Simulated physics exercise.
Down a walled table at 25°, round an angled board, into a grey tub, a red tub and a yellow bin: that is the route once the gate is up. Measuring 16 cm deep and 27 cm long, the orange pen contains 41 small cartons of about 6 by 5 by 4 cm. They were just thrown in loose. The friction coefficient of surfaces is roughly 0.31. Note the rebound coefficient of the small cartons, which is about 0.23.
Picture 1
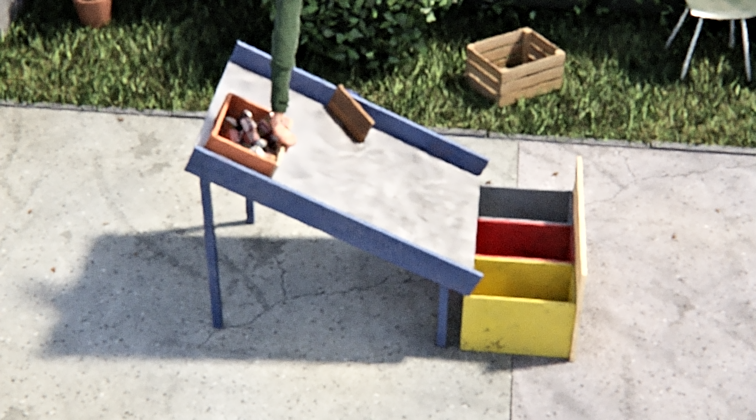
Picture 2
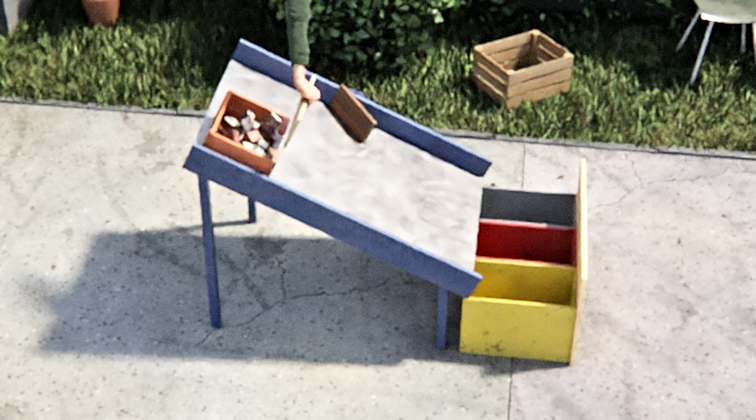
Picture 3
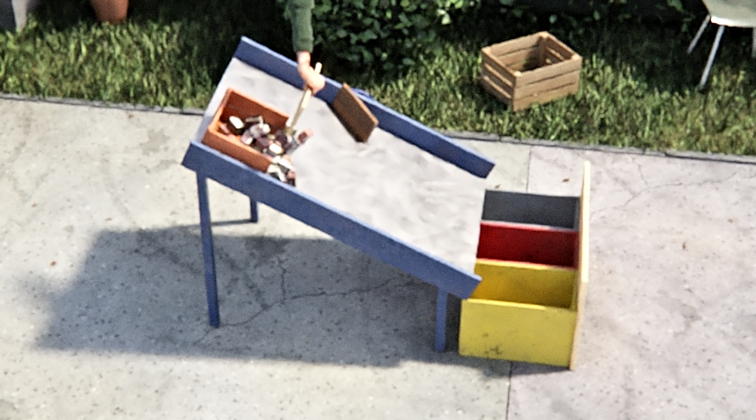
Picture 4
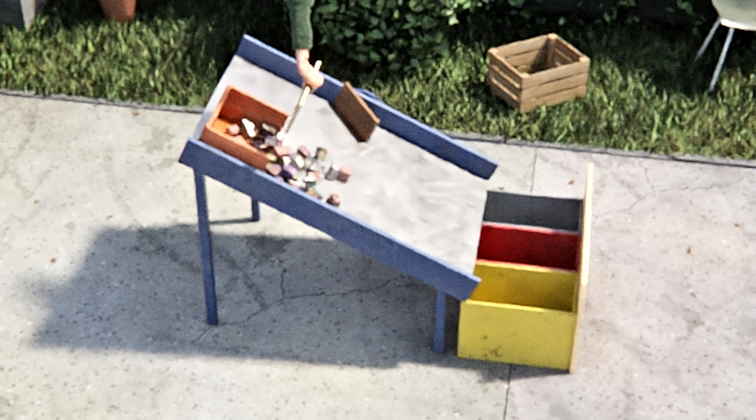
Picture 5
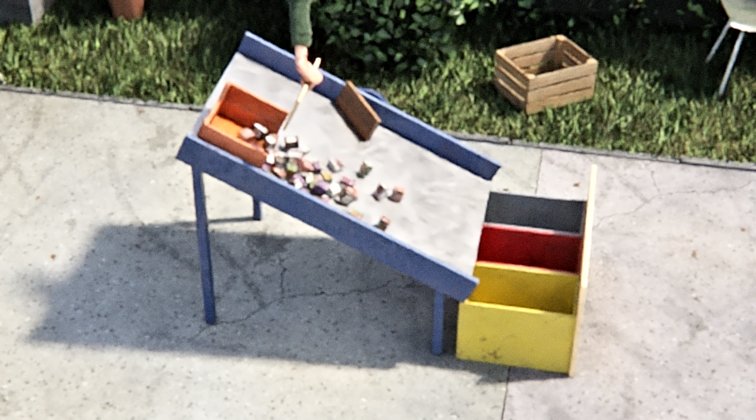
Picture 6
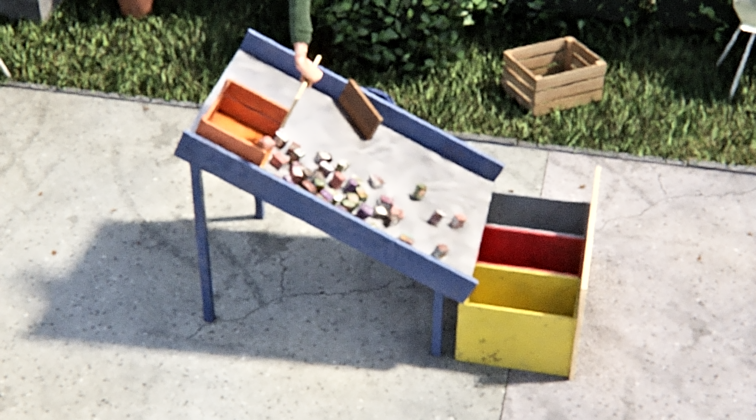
Small cartons poured out of an orange pen after a hand lifted its gate, then spread down a sloping blue-walled table toward the right, leaving the pen nearly empty.
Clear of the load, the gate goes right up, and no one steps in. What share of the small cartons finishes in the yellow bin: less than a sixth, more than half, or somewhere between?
More than half.
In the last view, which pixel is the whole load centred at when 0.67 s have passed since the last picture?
Centre estimate - approximately (541, 306).
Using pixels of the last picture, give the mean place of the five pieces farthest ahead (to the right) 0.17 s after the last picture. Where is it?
They're centred near (498, 260).
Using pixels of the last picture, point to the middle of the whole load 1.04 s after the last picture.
Somewhere about (547, 338) in pixels.
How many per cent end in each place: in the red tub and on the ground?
I'd put it at about 25 percent, then about 0 percent.
Then, 0.17 s after the last picture, 2 in the red tub, 1 in the yellow bin and 38 on the slope.
Then, 0.37 s after the last picture, 3 in the red tub, 7 in the yellow bin, 29 on the slope and 2 in the air.
Then, 0.67 s after the last picture, 9 in the red tub, 22 in the yellow bin, 6 on the slope and 4 in the air.
Outcome (1.04 s after the last picture), 11 in the red tub and 30 in the yellow bin. Asked share, 30 of 41, 73 per cent.
